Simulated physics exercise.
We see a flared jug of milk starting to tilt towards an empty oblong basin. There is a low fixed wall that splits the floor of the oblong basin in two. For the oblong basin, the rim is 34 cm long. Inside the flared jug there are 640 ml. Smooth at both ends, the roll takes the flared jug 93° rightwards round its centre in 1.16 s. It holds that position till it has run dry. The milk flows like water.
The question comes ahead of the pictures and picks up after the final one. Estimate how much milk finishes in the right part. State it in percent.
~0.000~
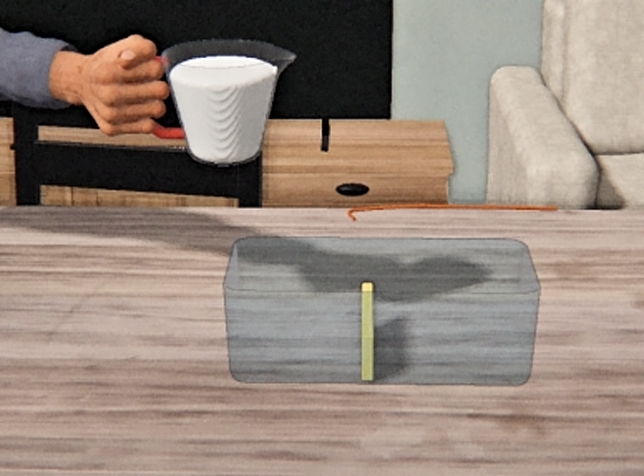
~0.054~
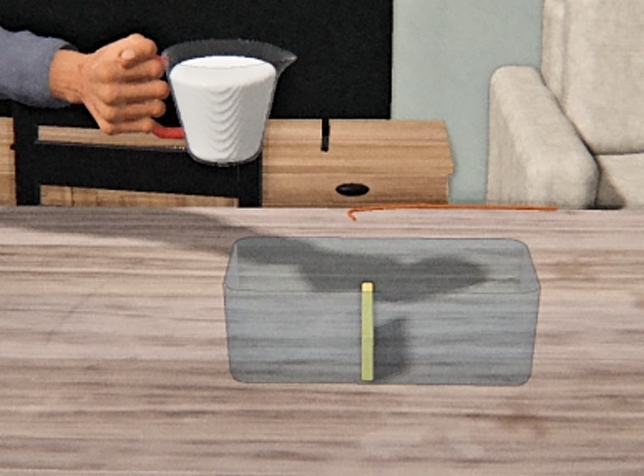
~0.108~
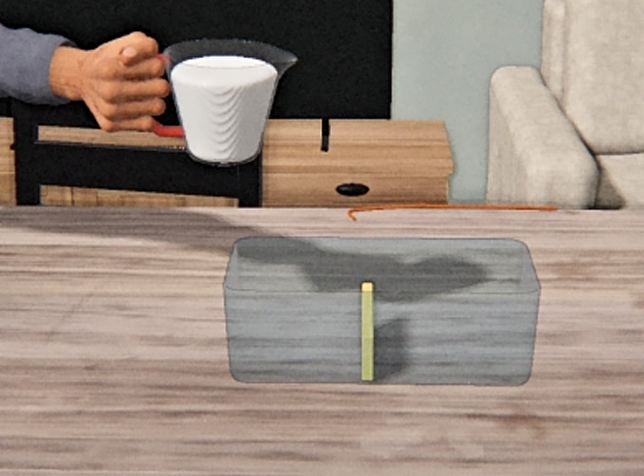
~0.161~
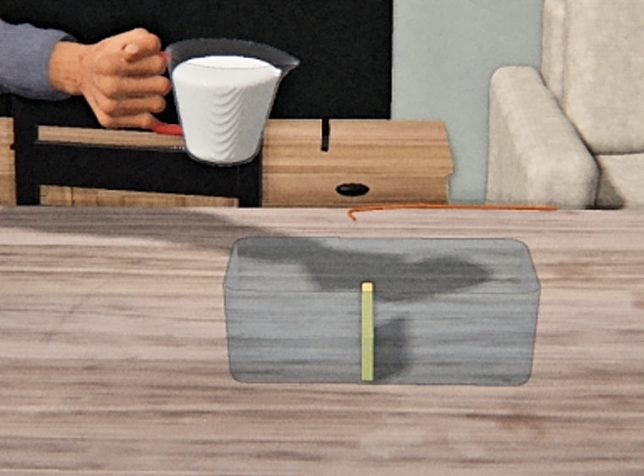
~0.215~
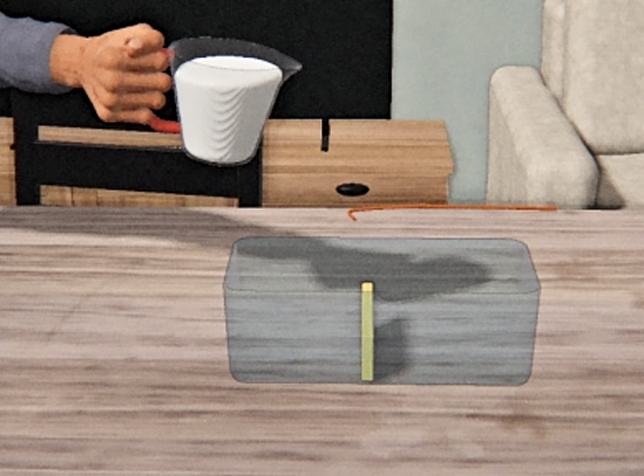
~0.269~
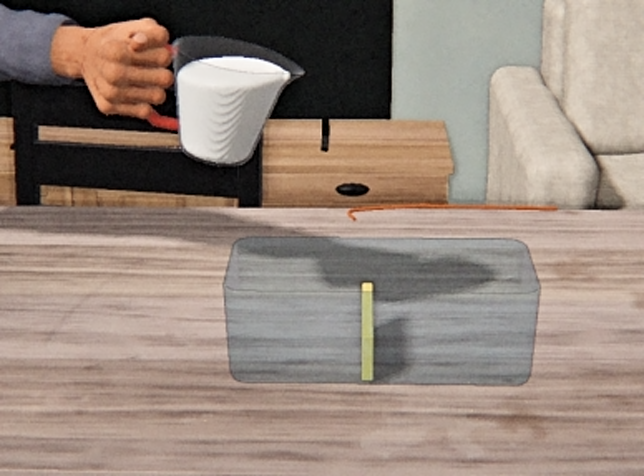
I would say 45 per cent.
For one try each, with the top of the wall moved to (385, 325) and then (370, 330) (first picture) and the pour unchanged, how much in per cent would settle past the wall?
Roughly 20 per cent, then 50 per cent.
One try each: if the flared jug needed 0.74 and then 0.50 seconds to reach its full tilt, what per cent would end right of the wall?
Result: 35 per cent, then 30 per cent.
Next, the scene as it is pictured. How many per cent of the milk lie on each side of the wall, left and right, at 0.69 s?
Left: Around 2. Right: Around 4.
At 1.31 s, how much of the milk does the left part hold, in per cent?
The left part holds some 50 per cent.
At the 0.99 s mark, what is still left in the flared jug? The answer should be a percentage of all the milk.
22 %.
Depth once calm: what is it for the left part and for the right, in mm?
Once settled, the left stands around 16 mm and the right around 12 mm.
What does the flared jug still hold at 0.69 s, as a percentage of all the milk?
Portion remaining: Approx. 72 per cent.
After 0.69 s the tilt is 60° and 72 per cent is still to pour, 2 is left of the wall and 4 right of it.
After 0.99 s the tilt is 88° and 22 per cent is still to pour, 17 is left of the wall and 40 right of it.
After 1.31 s the tilt is 93° and 1 per cent is still to pour, 51 is left of the wall and 44 right of it.
After 1.66 s the tilt is 93° and 0 per cent is still to pour, 54 is left of the wall and 45 right of it.
In the end 54 per cent lies left of the wall, 45 right of it and 1 outside.
